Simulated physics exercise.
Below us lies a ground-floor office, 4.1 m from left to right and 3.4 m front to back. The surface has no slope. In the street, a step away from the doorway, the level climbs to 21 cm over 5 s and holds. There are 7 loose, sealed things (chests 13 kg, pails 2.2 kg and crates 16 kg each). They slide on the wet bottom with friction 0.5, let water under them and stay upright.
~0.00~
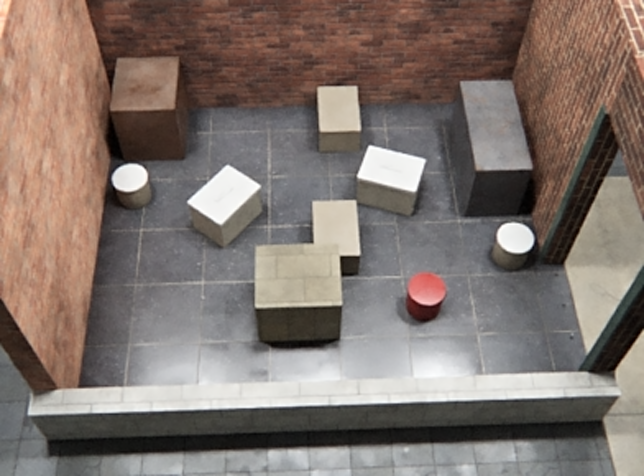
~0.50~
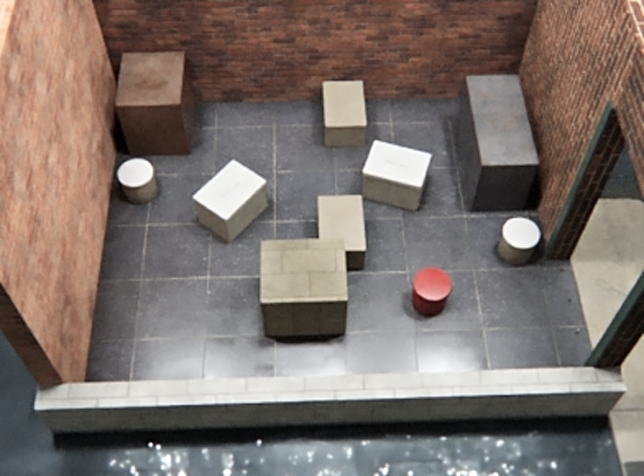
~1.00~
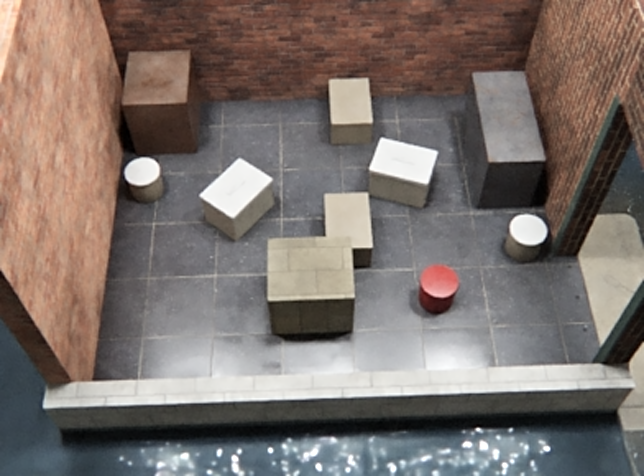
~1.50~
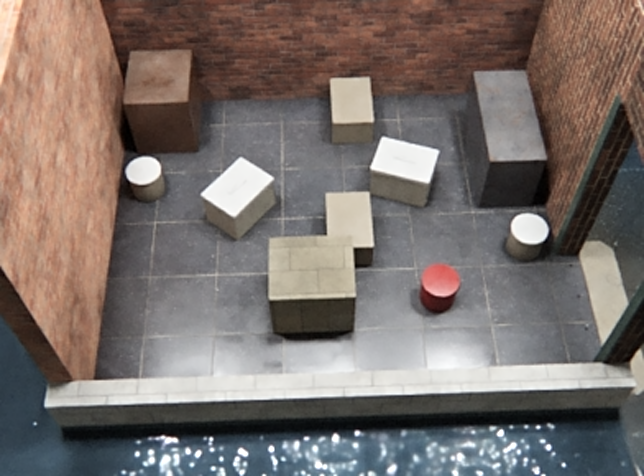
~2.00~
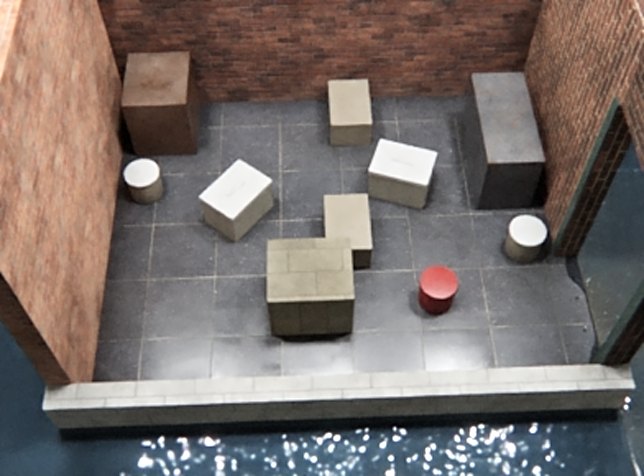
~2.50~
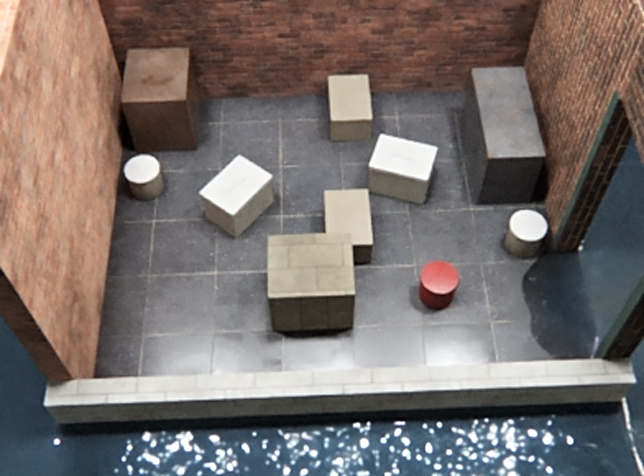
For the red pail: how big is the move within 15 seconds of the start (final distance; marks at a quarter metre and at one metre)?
Red pail gets carried off.
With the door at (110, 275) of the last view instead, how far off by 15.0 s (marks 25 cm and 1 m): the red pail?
In that case the red pail slides a little.
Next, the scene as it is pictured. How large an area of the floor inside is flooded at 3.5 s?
About 1.5 m2.
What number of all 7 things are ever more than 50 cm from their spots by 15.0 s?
7 of them.
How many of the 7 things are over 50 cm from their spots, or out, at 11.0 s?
I count 5.
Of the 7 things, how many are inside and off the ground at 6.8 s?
I count 1.
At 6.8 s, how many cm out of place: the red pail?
Roughly 120 cm by then.
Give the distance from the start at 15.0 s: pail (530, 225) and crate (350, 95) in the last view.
In turn: 120 cm, 80 cm.
After 3.5 s the red pail is near (432, 276), 0.1 m from its start, aground; 0 afloat.
After 6.8 s the red pail is near (315, 227), 1.2 m from its start, afloat; 1 afloat.
After 11.0 s the red pail is near (317, 232), 1.1 m from its start, afloat; 7 afloat.
After 15.0 s the red pail is near (363, 85), 2.2 m from its start, afloat; 7 afloat.
